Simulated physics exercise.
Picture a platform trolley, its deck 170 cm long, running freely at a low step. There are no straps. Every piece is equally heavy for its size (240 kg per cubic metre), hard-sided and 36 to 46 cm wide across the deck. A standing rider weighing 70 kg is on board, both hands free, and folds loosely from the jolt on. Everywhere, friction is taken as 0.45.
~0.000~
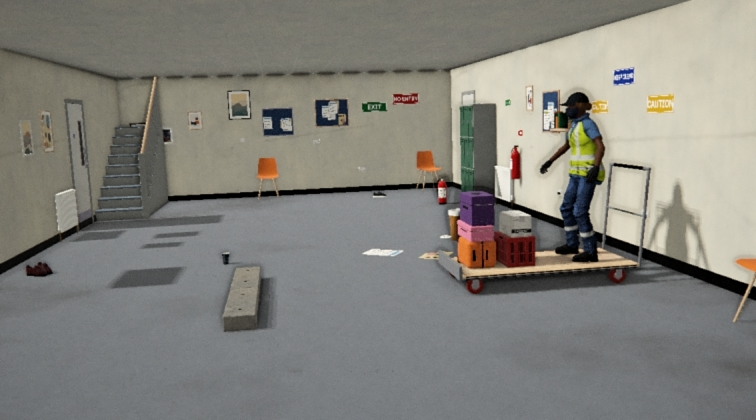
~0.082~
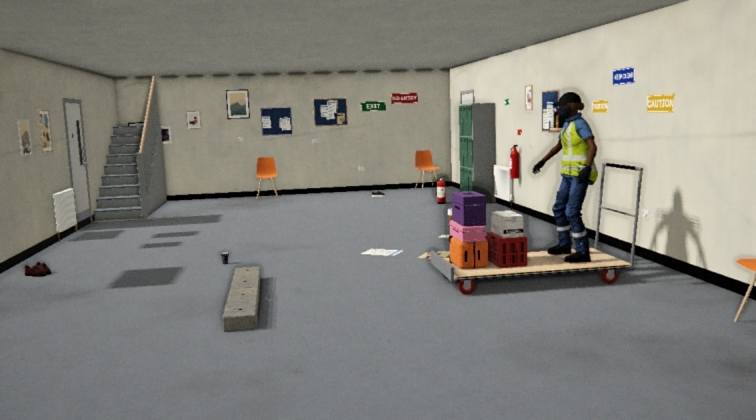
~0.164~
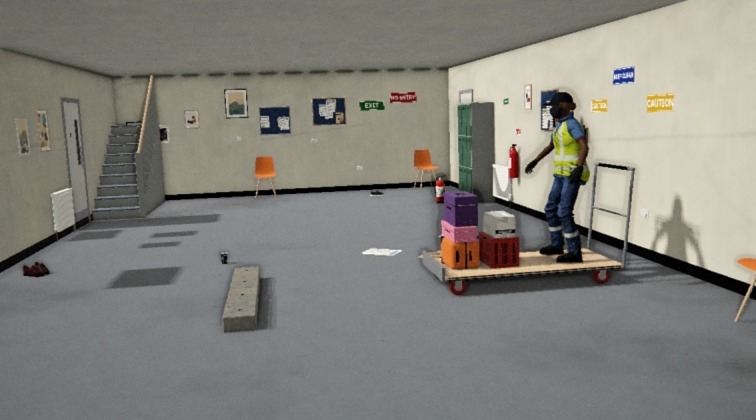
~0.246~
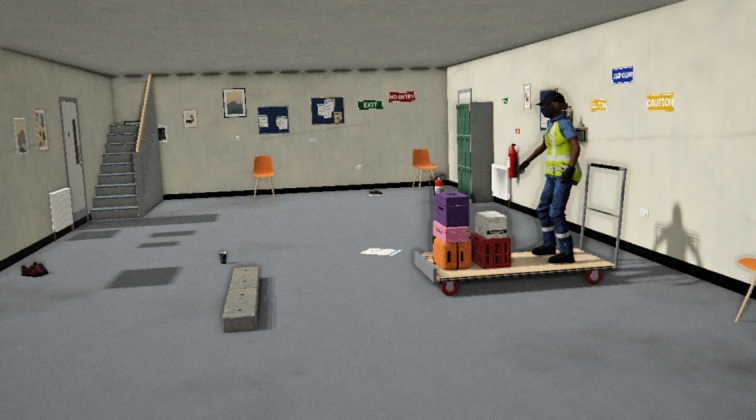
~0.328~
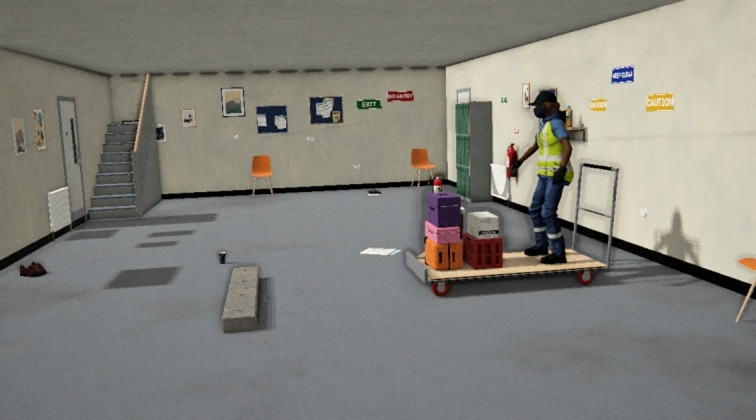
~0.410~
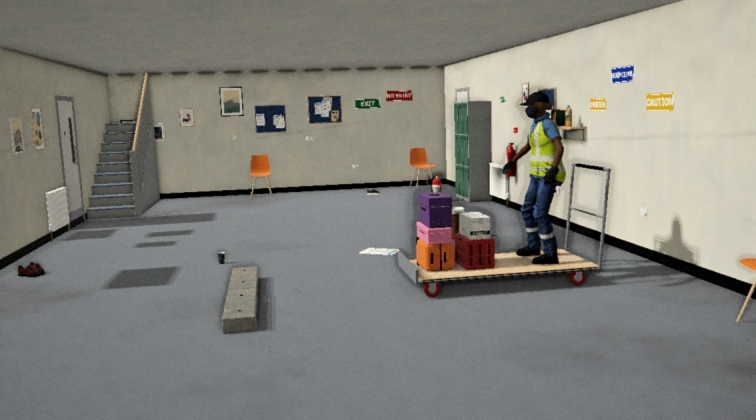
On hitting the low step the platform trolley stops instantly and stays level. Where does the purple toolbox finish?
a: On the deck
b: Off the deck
Option a: On the deck.
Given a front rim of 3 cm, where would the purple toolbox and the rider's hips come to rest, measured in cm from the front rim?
Result: Purple 10 cm behind rim; hips 110 cm behind rim.
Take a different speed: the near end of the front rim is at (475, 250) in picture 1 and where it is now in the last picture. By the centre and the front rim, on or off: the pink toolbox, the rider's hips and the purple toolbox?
Then the pink one is no longer aboard, the hips are still in place and the purple one is no longer aboard.
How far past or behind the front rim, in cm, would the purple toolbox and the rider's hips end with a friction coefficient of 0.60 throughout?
The purple one would stop 20 behind the front rim, and the hips 110 behind it.
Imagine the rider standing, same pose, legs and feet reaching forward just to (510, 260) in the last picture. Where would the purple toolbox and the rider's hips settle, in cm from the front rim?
Result: Purple 10 cm short of the rim; hips 100 cm short of it.
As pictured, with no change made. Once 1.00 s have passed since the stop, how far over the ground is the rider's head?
80 cm above it.
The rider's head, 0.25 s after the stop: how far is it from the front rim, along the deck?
At that moment it sits around 100 cm behind the rim.
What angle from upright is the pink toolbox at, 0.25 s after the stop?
Its tilt is about 0°.
Impact comes at 1.91 s.
After 2.46 s the purple toolbox is 15 cm behind the rim, tilted 0°, near (259, 220) in the last picture's view.
After 2.91 s the purple toolbox is 15 cm behind the rim, tilted 0°, near (259, 220) in the last picture's view.
When all is still (3.7 s), nothing is past the rim; behind it, purple toolbox, pink toolbox, orange suitcase, white parcel, red crate and the rider's hips.
